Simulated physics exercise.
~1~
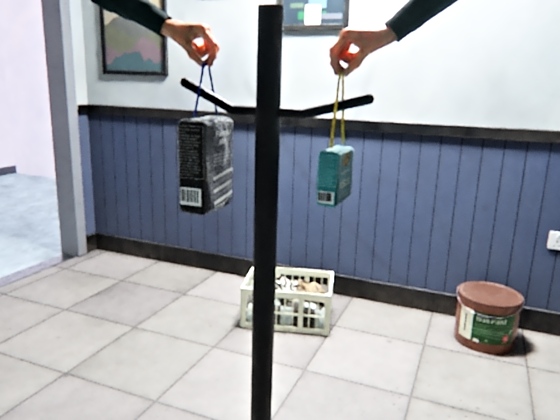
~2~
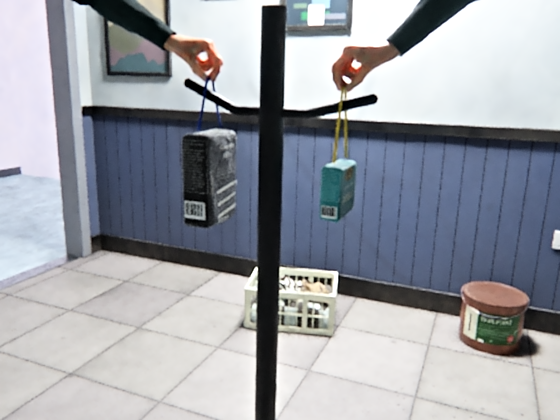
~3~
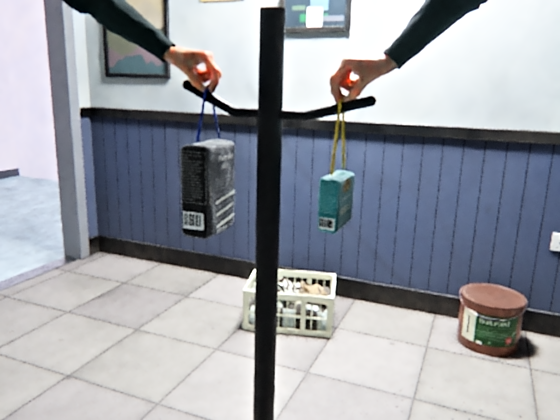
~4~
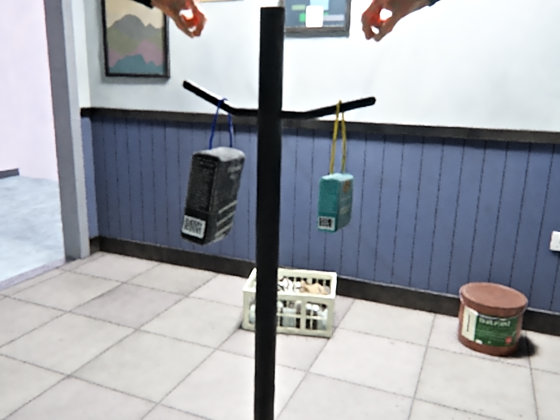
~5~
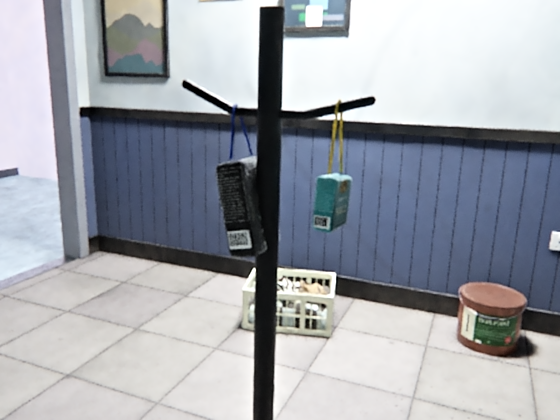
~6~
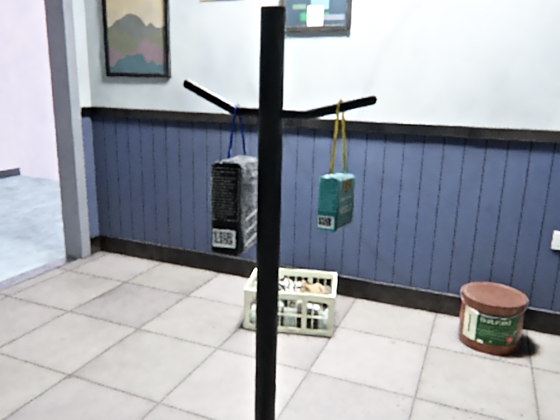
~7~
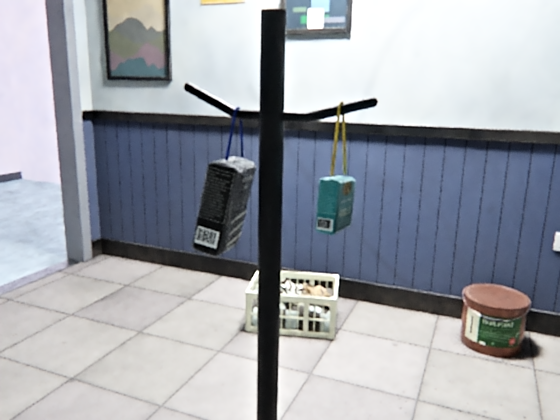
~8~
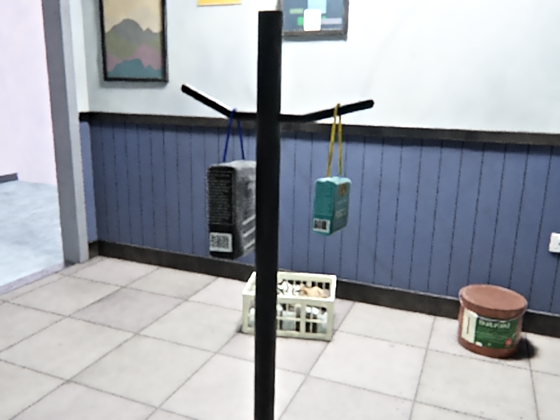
Tiled room with blue panelling, two hands hanging a black sack and turquoise pouch on a stand, the sack swinging, both staying hung.
